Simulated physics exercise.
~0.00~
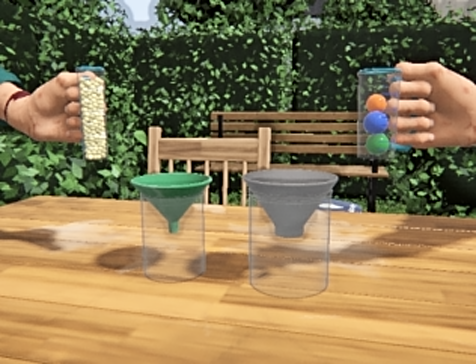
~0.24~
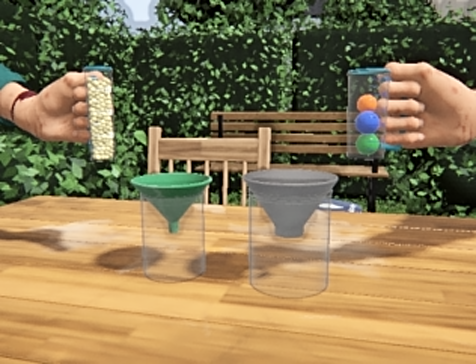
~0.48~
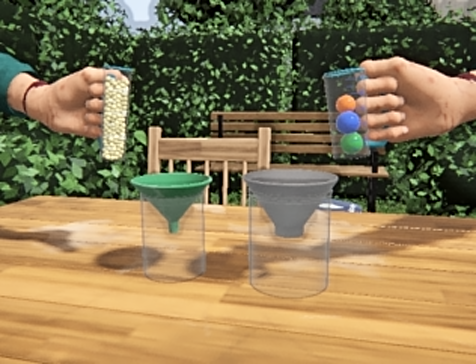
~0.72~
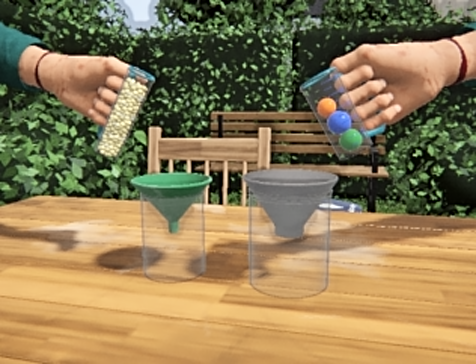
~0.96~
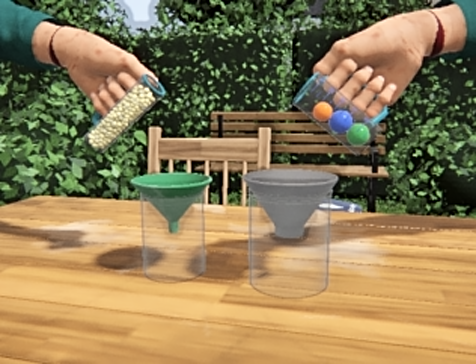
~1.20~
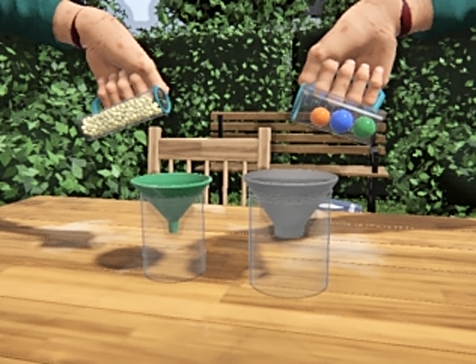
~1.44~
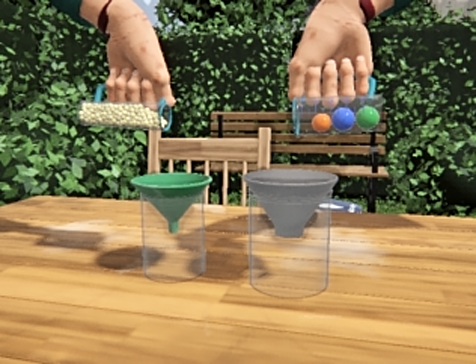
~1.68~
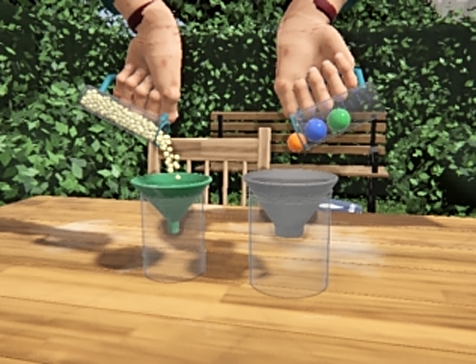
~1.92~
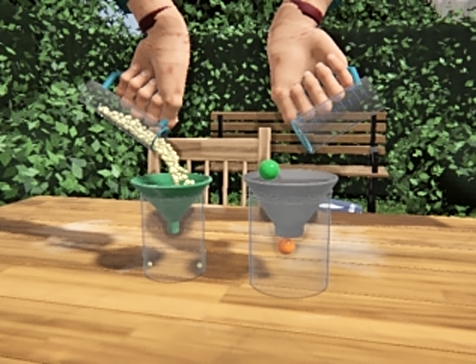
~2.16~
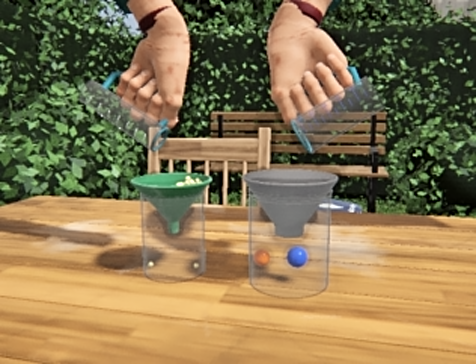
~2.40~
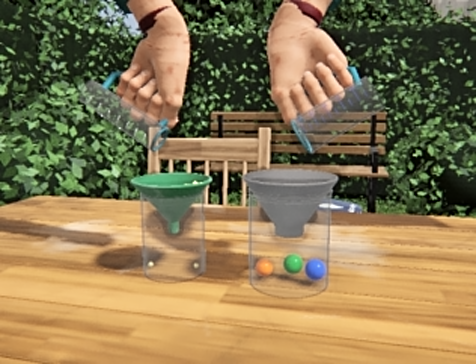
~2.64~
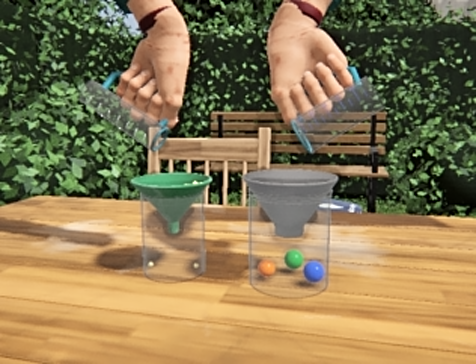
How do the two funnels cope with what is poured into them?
The green funnel on the left gets blocked, with only a stray few pale pieces reaching its jar. The grey funnel on the right runs clear and lets all three balls through.
